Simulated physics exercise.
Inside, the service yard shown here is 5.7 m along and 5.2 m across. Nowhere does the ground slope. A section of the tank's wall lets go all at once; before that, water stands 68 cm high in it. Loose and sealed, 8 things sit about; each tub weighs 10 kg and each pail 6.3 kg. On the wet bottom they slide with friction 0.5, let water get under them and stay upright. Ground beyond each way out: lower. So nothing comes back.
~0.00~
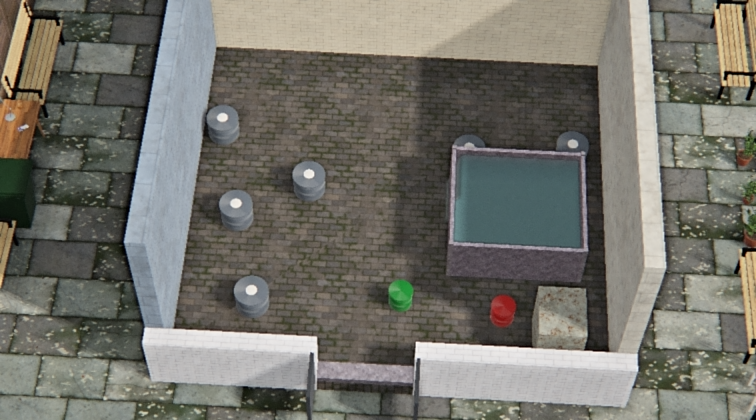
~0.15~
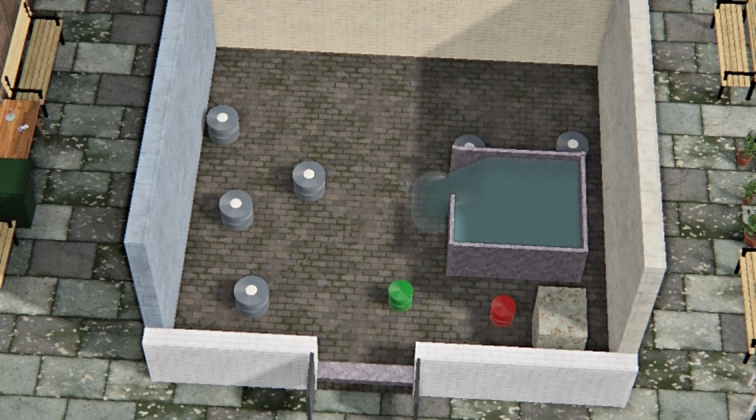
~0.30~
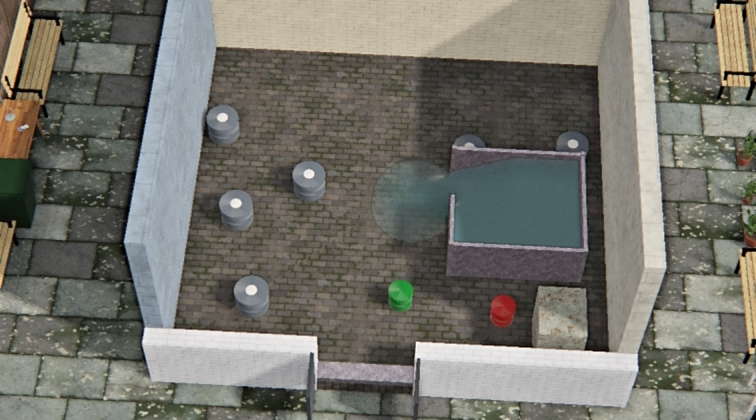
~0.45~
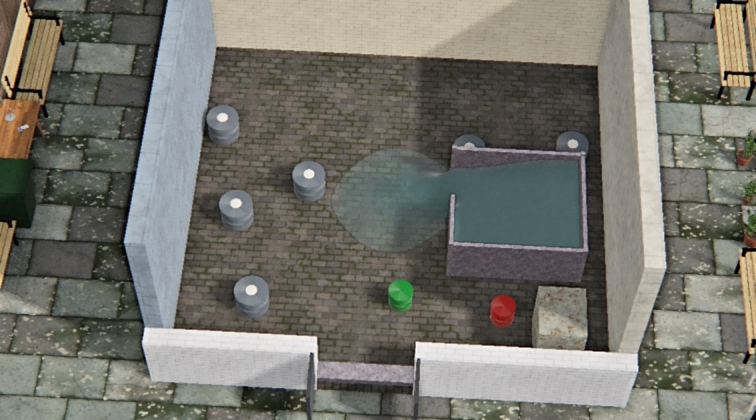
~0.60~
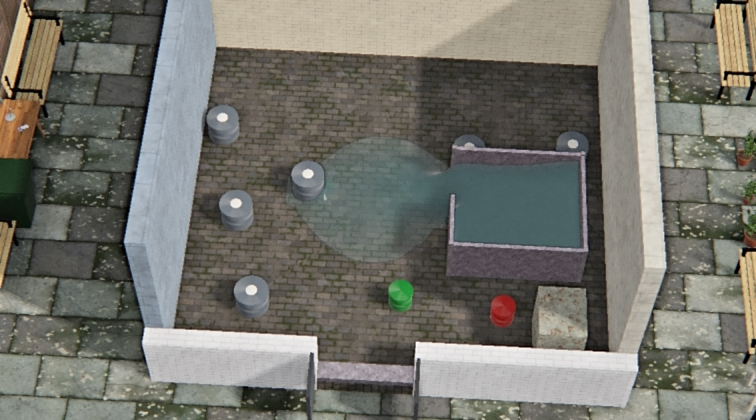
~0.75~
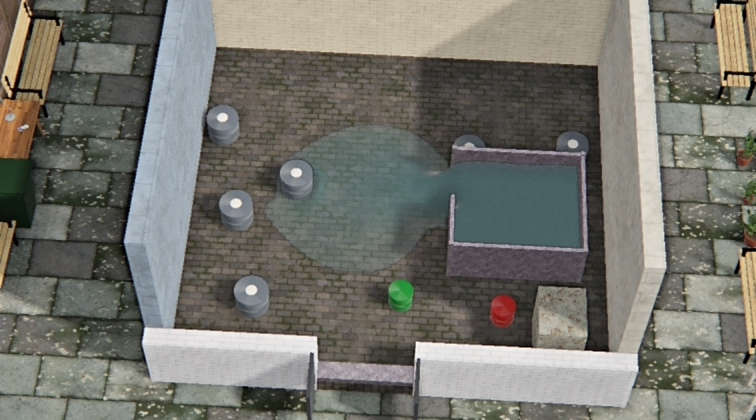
Water spilling from the left side of a walled yard's tank, spreading across dark paving and nudging one grey canister slightly left.
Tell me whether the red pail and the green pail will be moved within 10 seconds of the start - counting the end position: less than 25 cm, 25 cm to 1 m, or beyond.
First the red pail: It is hardly displaced; then the green pail: It is hardly displaced.
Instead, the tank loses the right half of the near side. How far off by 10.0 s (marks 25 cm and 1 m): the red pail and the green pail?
If so, the red pail is washed away, the green pail is washed away.
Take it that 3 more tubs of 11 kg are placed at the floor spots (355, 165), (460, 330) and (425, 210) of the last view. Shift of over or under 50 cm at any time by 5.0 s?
Note, same order as listed: Beyond the limit, inside the limit, beyond the limit.
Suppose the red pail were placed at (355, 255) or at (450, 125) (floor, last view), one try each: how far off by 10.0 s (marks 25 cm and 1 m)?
Well, it is shoved partway on the first try and scarcely moves on the second.
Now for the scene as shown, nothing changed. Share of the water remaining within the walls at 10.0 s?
94 %.
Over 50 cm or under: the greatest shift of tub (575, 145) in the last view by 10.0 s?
Looking at the run, it comes out shy of the mark.
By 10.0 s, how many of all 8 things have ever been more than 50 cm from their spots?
That comes to 4.
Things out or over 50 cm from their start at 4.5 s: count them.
4.
After 2.0 s the red pail is near (504, 306), 0.0 m from its start, aground; the green pail is near (401, 290), 0.0 m from its start, aground; 0 of 8 are out; 3 afloat.
After 4.5 s the red pail is near (504, 306), 0.0 m from its start, aground; the green pail is near (401, 290), 0.0 m from its start, aground; 0 of 8 are out; 3 afloat.
After 7.0 s the red pail is near (504, 306), 0.0 m from its start, aground; the green pail is near (407, 287), 0.1 m from its start, aground; 0 of 8 are out; 3 afloat.
After 10.0 s the red pail is near (504, 306), 0.0 m from its start, aground; the green pail is near (408, 287), 0.1 m from its start, aground; 0 of 8 are out; 4 afloat.
